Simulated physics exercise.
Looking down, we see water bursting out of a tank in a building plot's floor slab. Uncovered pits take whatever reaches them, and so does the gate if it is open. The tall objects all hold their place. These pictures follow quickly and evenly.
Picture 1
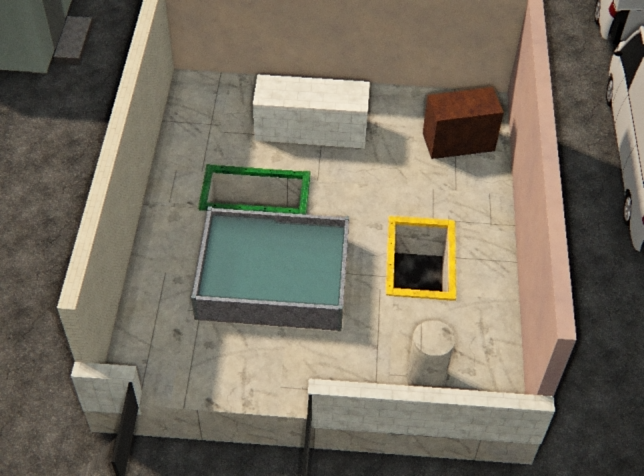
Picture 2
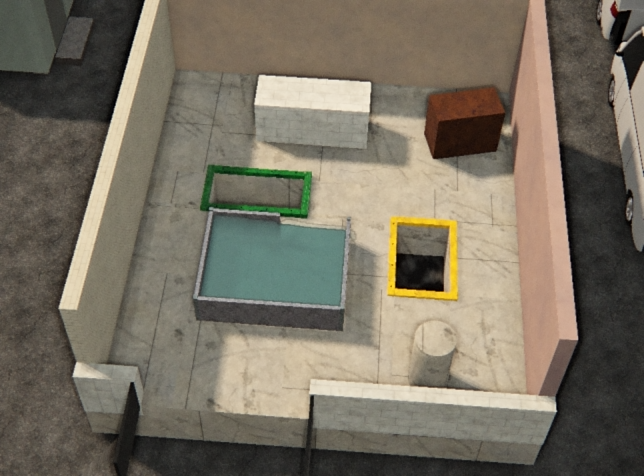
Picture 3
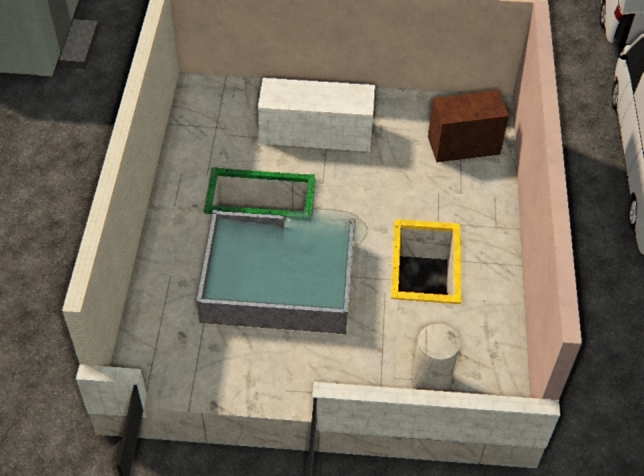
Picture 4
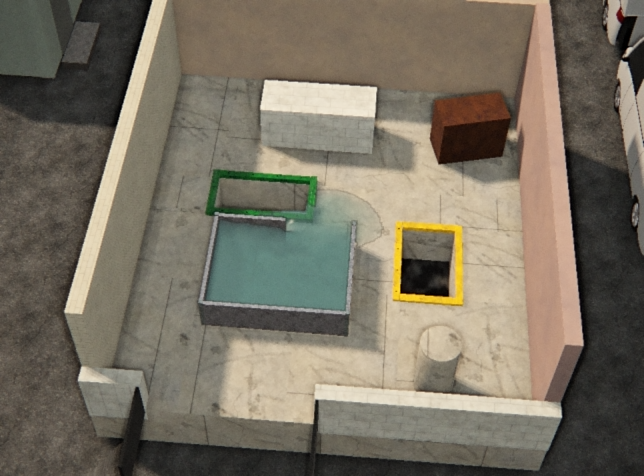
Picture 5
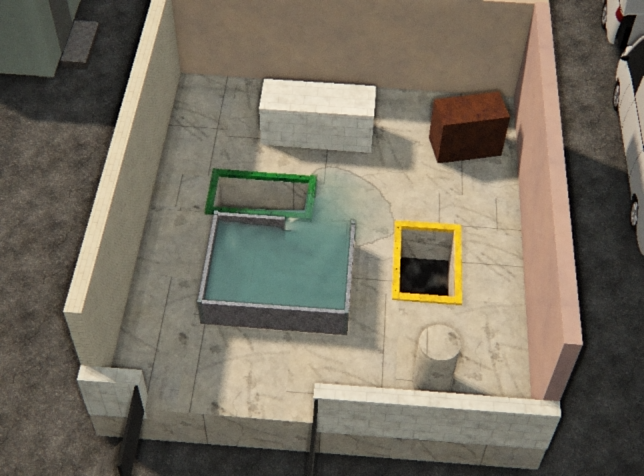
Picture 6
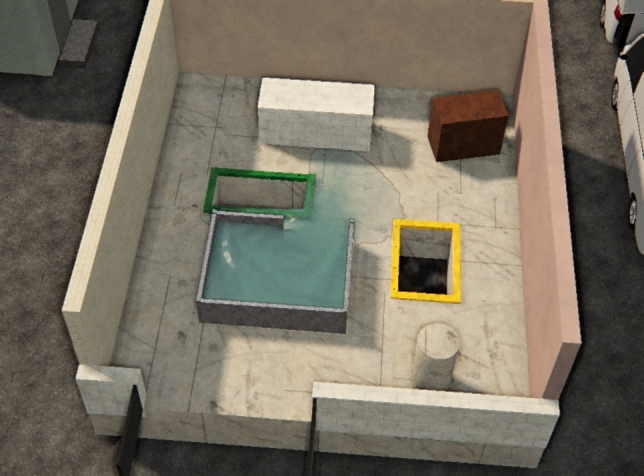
In this clip, a raised tank of blue-green water sits between low walls near green-framed and yellow-framed openings; a gap appears along its far side, and a thin sheet of water spreads outward across the pale floor.
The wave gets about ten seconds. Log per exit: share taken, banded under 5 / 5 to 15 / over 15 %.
Log - gate: Under 5 %; green pit: 5 to 15 %; yellow pit: Under 5 %.
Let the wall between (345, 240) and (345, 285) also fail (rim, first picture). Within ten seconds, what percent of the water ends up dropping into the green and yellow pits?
Green 0 %, yellow 40 %.
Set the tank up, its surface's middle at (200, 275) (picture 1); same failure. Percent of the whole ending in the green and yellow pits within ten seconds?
I'd say the green pit takes 40 % while the yellow pit takes 8 %.
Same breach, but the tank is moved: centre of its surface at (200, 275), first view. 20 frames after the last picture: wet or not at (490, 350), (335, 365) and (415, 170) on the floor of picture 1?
Going through the three spots, I'd say high and dry, high and dry, swamped.
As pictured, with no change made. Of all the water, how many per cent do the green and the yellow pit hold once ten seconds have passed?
I reckon close to 8 % and close to 0 % respectively.
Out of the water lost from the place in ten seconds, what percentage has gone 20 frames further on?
It comes to around 75 per cent.
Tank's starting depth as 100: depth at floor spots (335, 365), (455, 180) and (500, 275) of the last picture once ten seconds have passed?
In that order: 4, 12 and 8 per cent.
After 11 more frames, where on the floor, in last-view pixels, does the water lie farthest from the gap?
I'd point to (461, 97).
A moment on, water covers 15 % of the floor; the gate 0 %, the green pit 3 %, the yellow pit 0 %.
Next, water covers 30 % of the floor; the gate 0 %, the green pit 5 %, the yellow pit 0 %.
Then, water covers 40 % of the floor; the gate 0 %, the green pit 6 %, the yellow pit 0 %.
Later, water covers 70 % of the floor; the gate 0 %, the green pit 7 %, the yellow pit 0 %.
In the end, water covers 85 % of the floor; the gate 1 %, the green pit 7 %, the yellow pit 0 %.
